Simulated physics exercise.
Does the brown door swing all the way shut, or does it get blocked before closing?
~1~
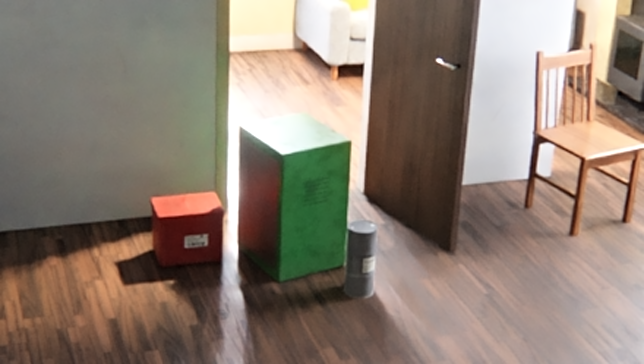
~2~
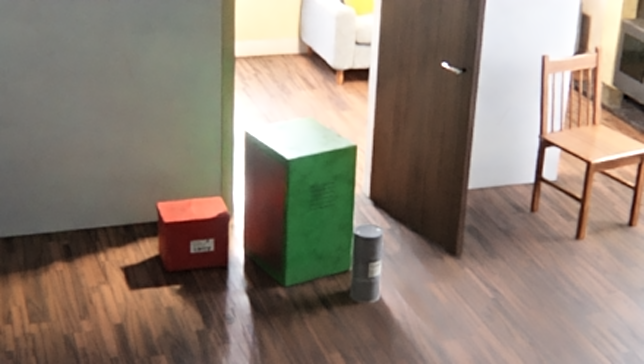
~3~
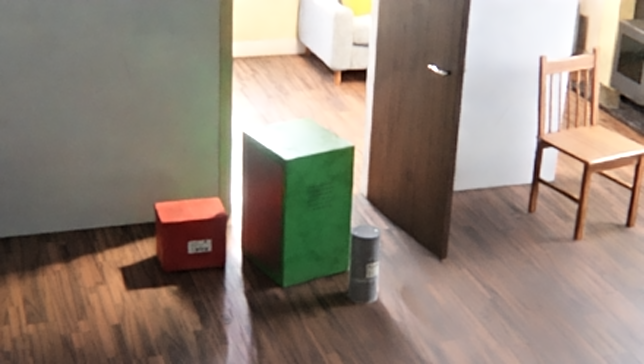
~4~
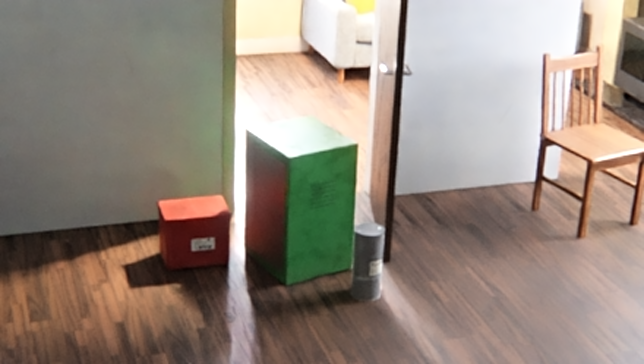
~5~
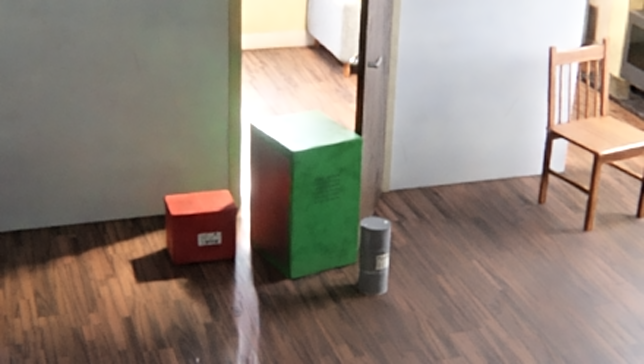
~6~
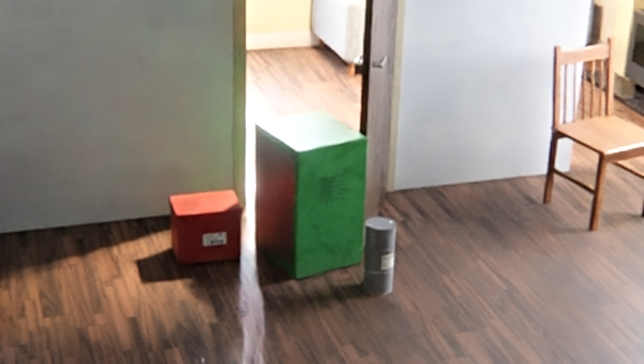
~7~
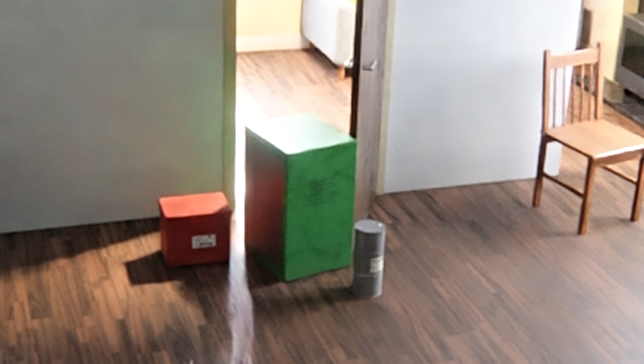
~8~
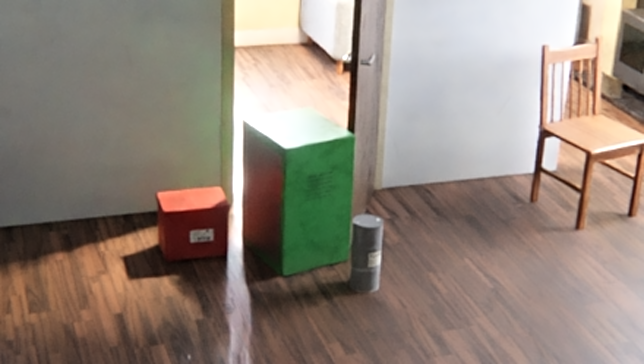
It gets blocked before closing. The door swings only partway, comes to a stop by the green box and stays open.
